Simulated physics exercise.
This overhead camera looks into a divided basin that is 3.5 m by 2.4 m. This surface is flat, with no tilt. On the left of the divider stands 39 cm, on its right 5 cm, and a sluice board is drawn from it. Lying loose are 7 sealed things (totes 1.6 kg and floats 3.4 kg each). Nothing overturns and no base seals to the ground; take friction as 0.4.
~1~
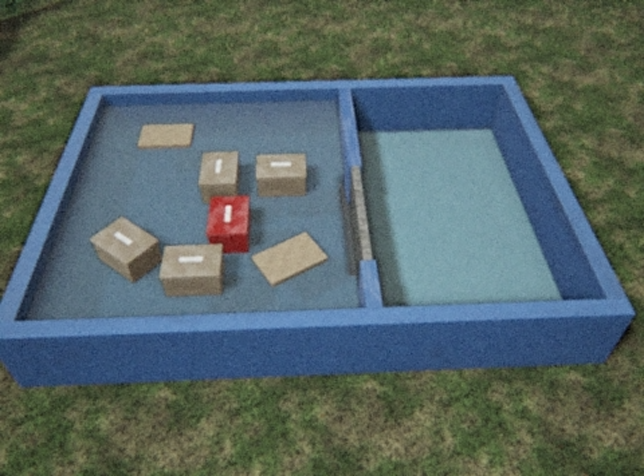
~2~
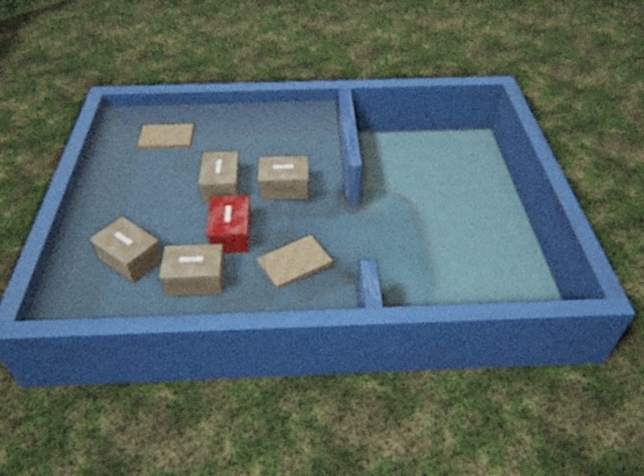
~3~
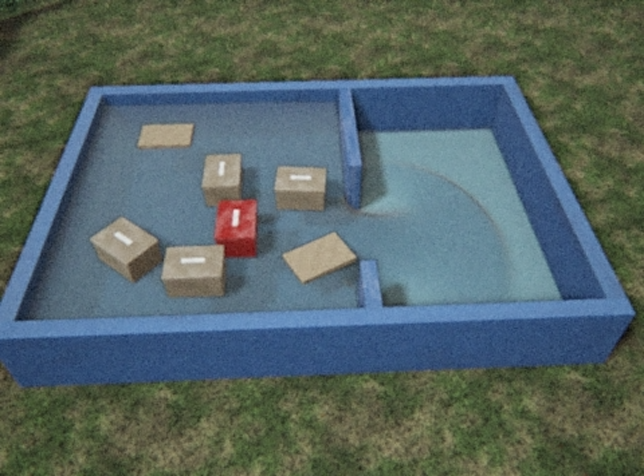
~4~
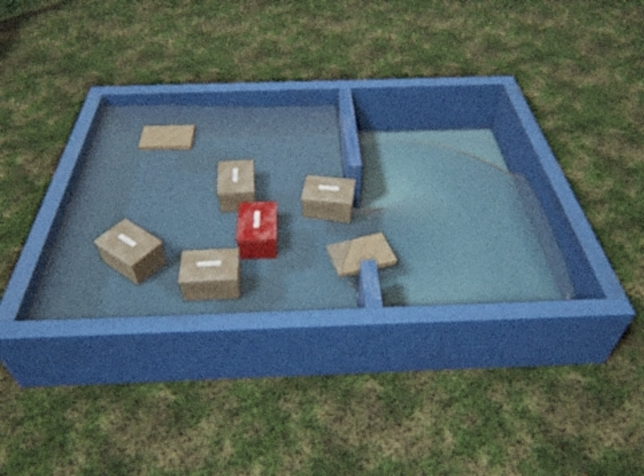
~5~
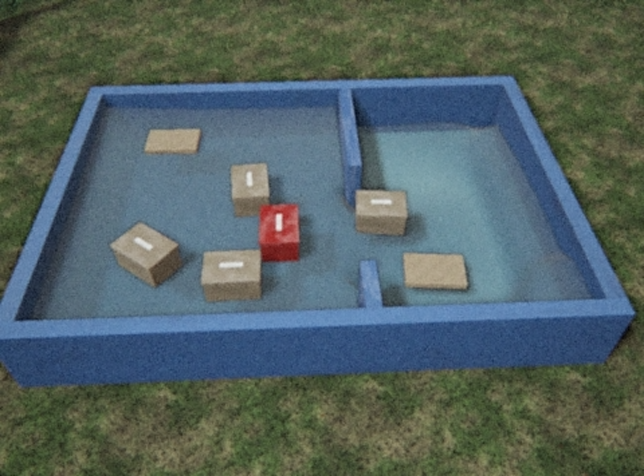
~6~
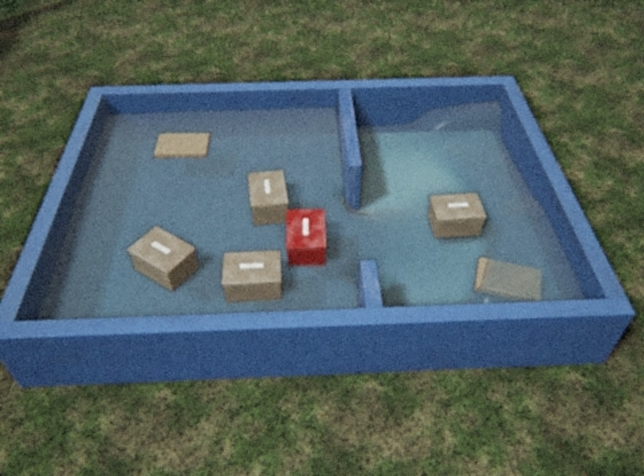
The clip opens on a blue basin split by a divider, with boxes and flat boards floating around a red box on the left. The middle of the divider disappears and water spreads right, then a board and a tan box drift through the gap while the red box and others slide rightward behind.
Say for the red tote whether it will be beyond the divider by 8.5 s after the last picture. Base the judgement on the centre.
When the time is up, the red tote is on the far side.
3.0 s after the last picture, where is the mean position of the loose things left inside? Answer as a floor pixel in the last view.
I'd put it close to (371, 238) in the last view.
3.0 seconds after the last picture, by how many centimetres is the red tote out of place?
Close to 200 cm.
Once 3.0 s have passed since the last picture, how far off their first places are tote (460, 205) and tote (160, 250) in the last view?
First 150 cm, then 40 cm.
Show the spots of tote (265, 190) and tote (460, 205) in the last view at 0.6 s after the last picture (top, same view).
Around (312, 200) and (507, 156).
Then, 0.6 s after the last picture the red tote is near (394, 226), 1.1 m from its start, afloat; 3 of 7 are over the mark; 7 afloat.
Then, 3.0 s after the last picture the red tote is near (464, 125), 2.2 m from its start, afloat; 4 of 7 are over the mark; 7 afloat.
Then, 5.5 s after the last picture the red tote is near (512, 197), 2.0 m from its start, afloat; 4 of 7 are over the mark; 7 afloat.
Then, 8.5 s after the last picture the red tote is near (449, 239), 1.5 m from its start, afloat; 5 of 7 are over the mark; 7 afloat.
